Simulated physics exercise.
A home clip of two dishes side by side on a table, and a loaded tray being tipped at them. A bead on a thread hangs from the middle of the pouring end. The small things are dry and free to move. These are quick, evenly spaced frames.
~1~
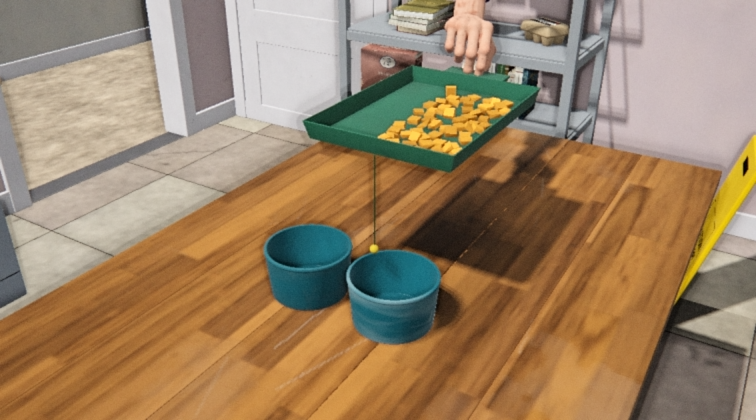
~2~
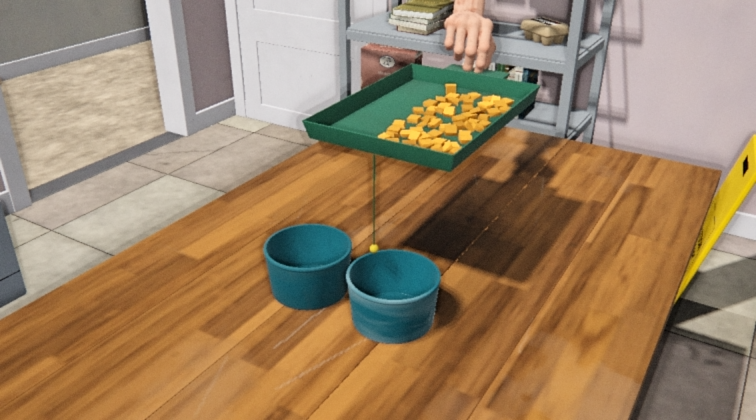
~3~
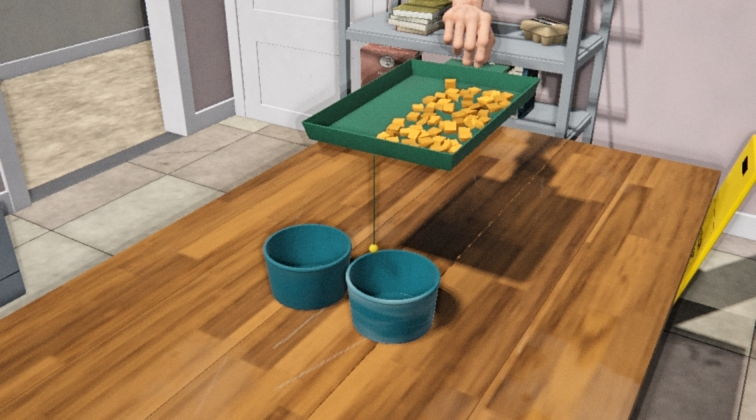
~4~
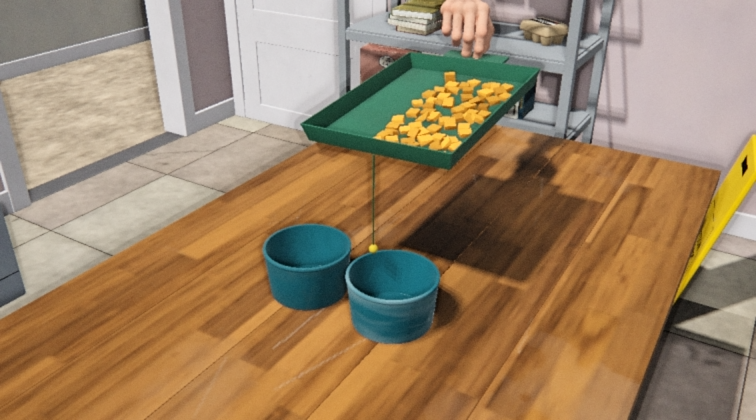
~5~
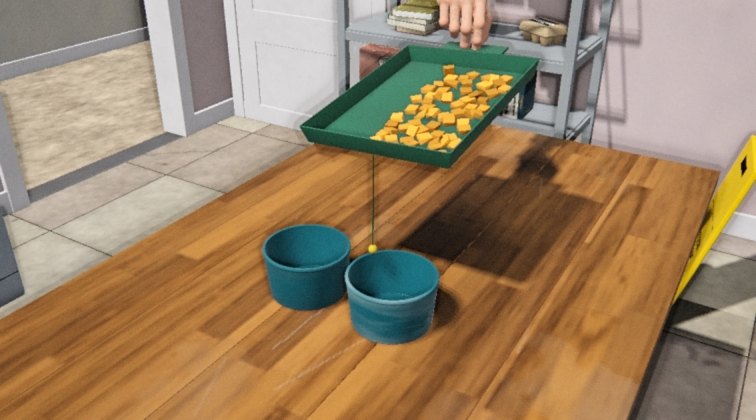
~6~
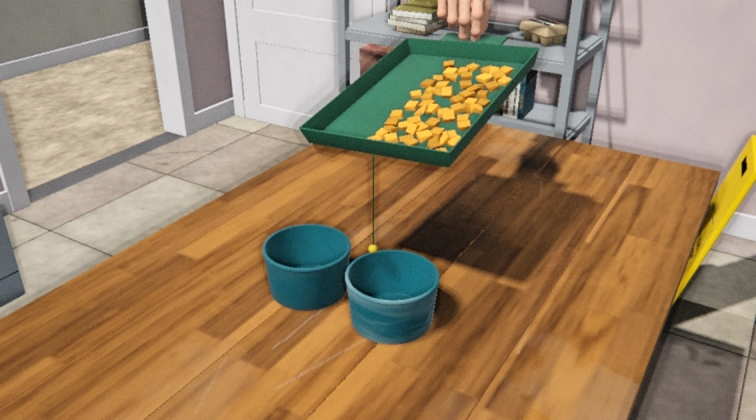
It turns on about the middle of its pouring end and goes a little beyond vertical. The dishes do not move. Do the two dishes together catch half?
The two hold the larger part of the load.
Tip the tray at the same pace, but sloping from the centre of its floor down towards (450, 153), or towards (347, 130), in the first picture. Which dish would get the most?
The first try: The dish on the right. The second: The left one.
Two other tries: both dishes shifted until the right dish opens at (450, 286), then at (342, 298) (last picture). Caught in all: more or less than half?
One: The smaller part. Two: Not half.
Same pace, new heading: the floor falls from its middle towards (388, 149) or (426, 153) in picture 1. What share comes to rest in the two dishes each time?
In turn 50 and 40 in a hundred.
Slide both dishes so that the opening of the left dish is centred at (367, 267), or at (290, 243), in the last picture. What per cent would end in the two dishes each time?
The first gives 30 %, the second 70 %.
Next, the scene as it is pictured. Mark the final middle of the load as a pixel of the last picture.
Near (306, 292).
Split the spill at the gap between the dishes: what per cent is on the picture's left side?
Some 90 per cent.
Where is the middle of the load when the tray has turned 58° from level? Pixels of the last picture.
Near (364, 124).
Shortly afterwards, tray tipped steeply; all but a few on the tray; only a few in the air.
Next, tray tipped right over; near two thirds on the tray; a little in the left dish; only a few outside both; near a quarter in the air.
Some moments later, tray tipped past a quarter turn; near two thirds in the left dish; near a third outside both.
In the end, tray tipped past a quarter turn; none at all in the right dish; near two thirds in the left dish; near a third outside both.
